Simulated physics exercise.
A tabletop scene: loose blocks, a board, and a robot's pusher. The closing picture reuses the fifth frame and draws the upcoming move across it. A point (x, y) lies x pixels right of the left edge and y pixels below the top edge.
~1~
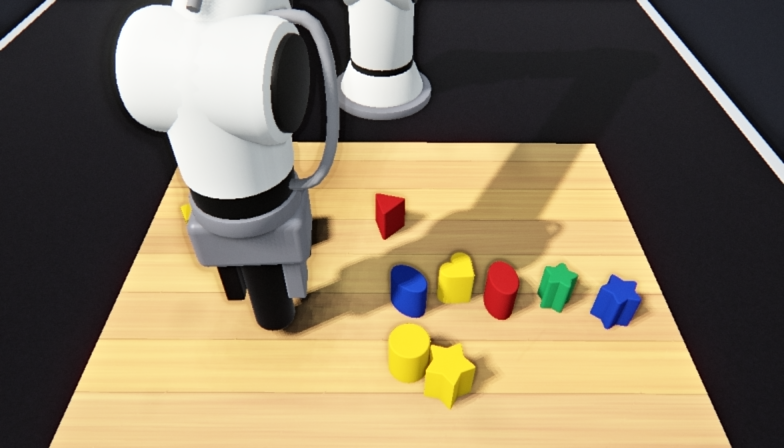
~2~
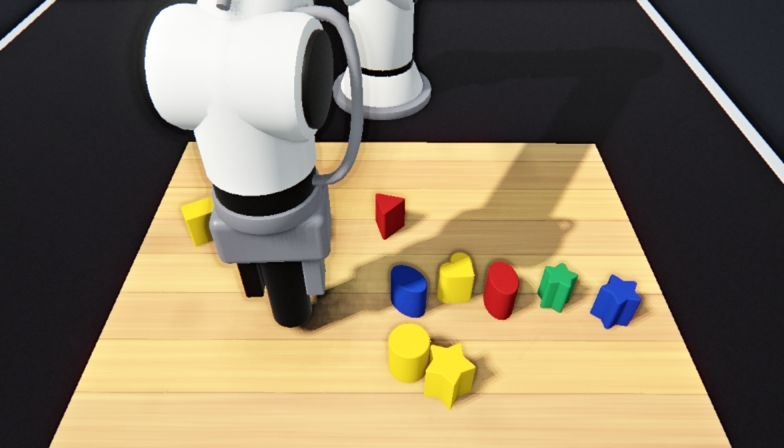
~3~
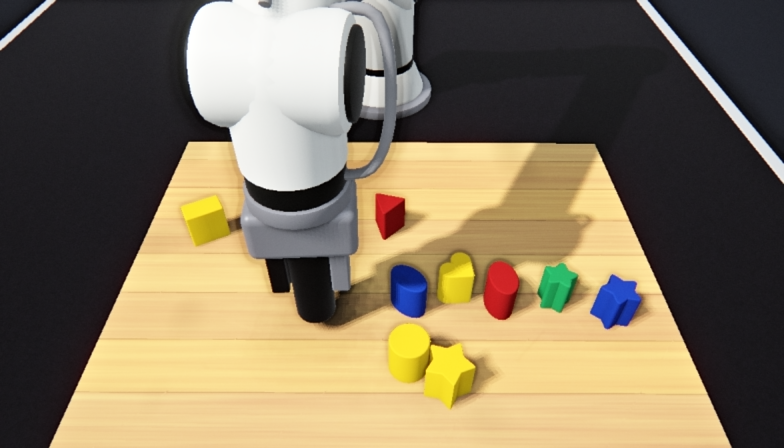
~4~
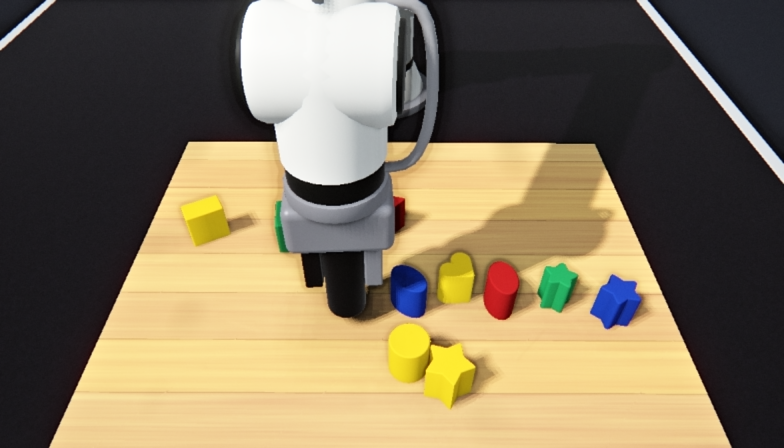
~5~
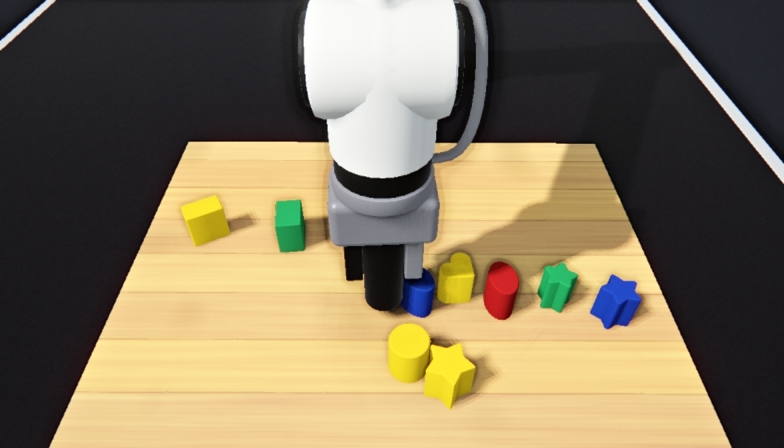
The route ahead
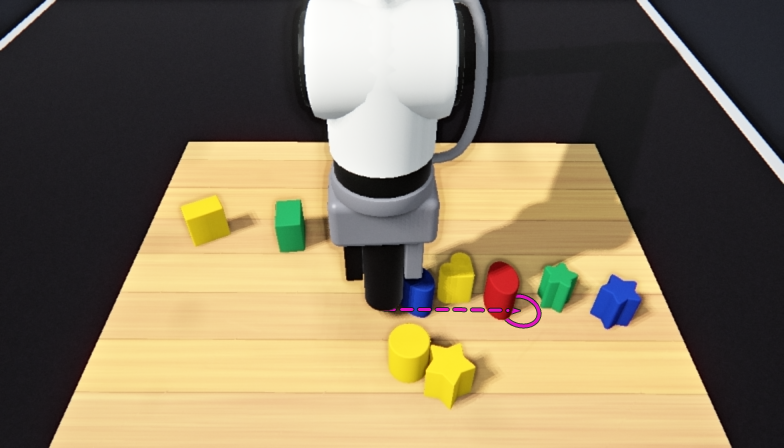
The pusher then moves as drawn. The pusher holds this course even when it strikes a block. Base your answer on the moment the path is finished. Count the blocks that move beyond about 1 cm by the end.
Of all the blocks, three or more travel more than a centimetre.
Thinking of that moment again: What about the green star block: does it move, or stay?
By the time the path is finished, it has moved at least a centimetre.
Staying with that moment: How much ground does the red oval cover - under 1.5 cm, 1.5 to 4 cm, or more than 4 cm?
It travels more than 4 cm.
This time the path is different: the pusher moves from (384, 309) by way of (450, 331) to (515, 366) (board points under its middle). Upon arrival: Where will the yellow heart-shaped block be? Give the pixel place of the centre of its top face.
Top centre: (481, 258).
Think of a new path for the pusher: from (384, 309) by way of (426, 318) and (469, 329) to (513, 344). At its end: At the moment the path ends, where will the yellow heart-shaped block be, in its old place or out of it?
It is no longer where it was.
Drawn move, in a line from (384, 309) to (520, 311).
On the path given first. One third of the way, pusher (431, 298); blue oval (465, 280), turned 25° clockwise; yellow heart-shaped block (482, 262), turned 65° anticlockwise; red oval (509, 276), turned 20° clockwise.
Two thirds of the way, pusher (477, 298); blue oval (513, 282), turned 35° clockwise; yellow heart-shaped block (500, 255); red oval (540, 274), turned 20° clockwise; green star block (568, 272).
At the end, pusher (524, 299); blue oval (561, 284), turned 35° clockwise; yellow heart-shaped block (500, 255), turned 130° anticlockwise; red oval (583, 271); green star block (605, 262), turned 20° anticlockwise.
